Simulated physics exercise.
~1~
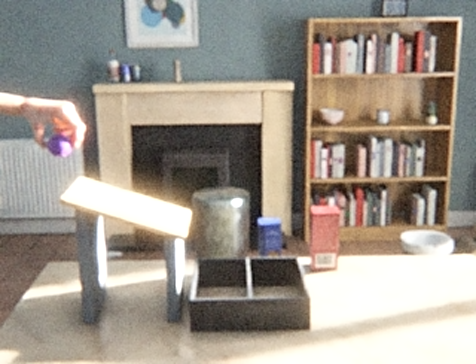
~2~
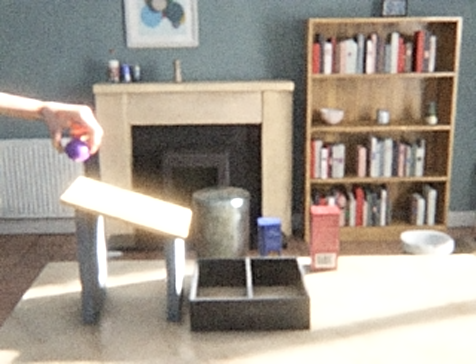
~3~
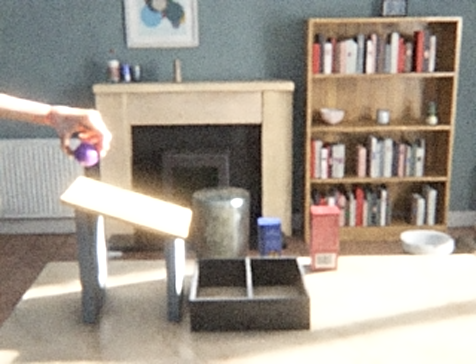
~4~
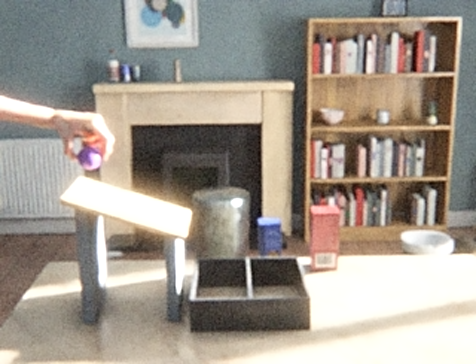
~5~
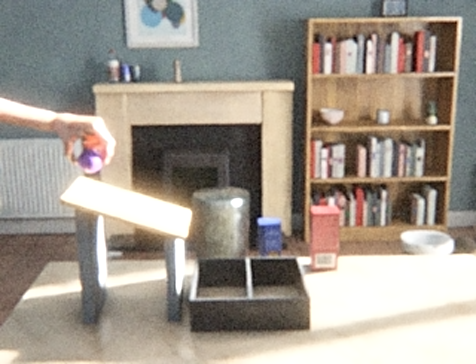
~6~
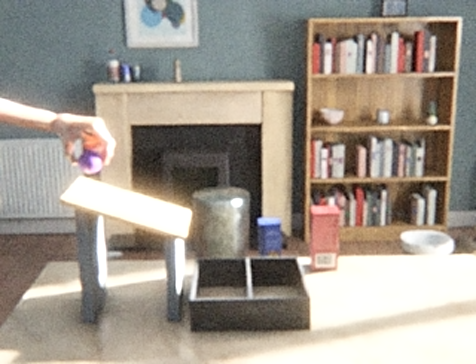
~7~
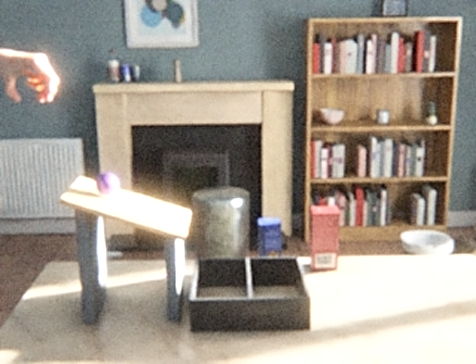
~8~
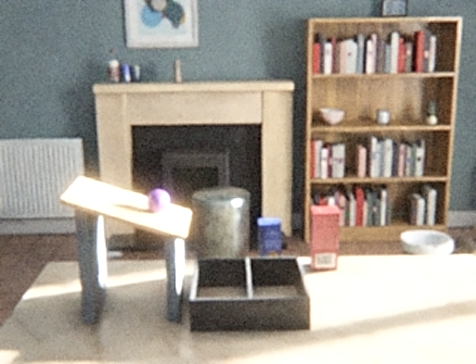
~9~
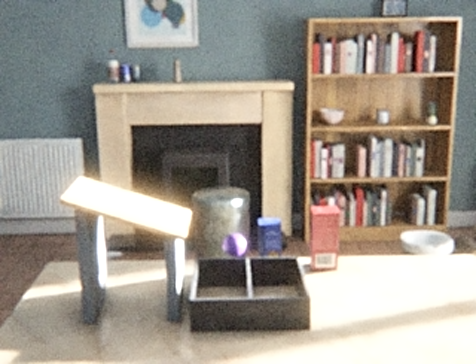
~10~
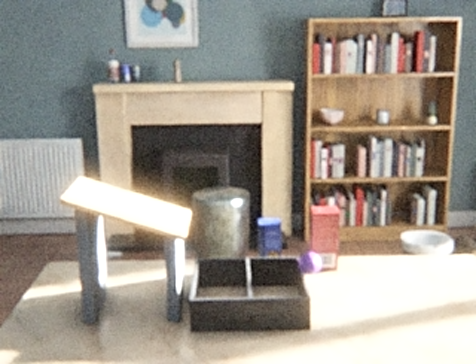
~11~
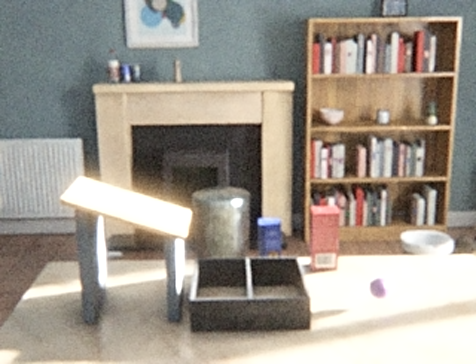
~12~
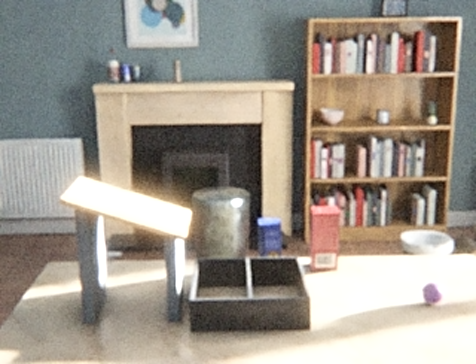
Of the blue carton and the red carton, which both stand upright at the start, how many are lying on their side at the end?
None of them are lying on their side, as both the blue carton and the red carton are still upright at the end.
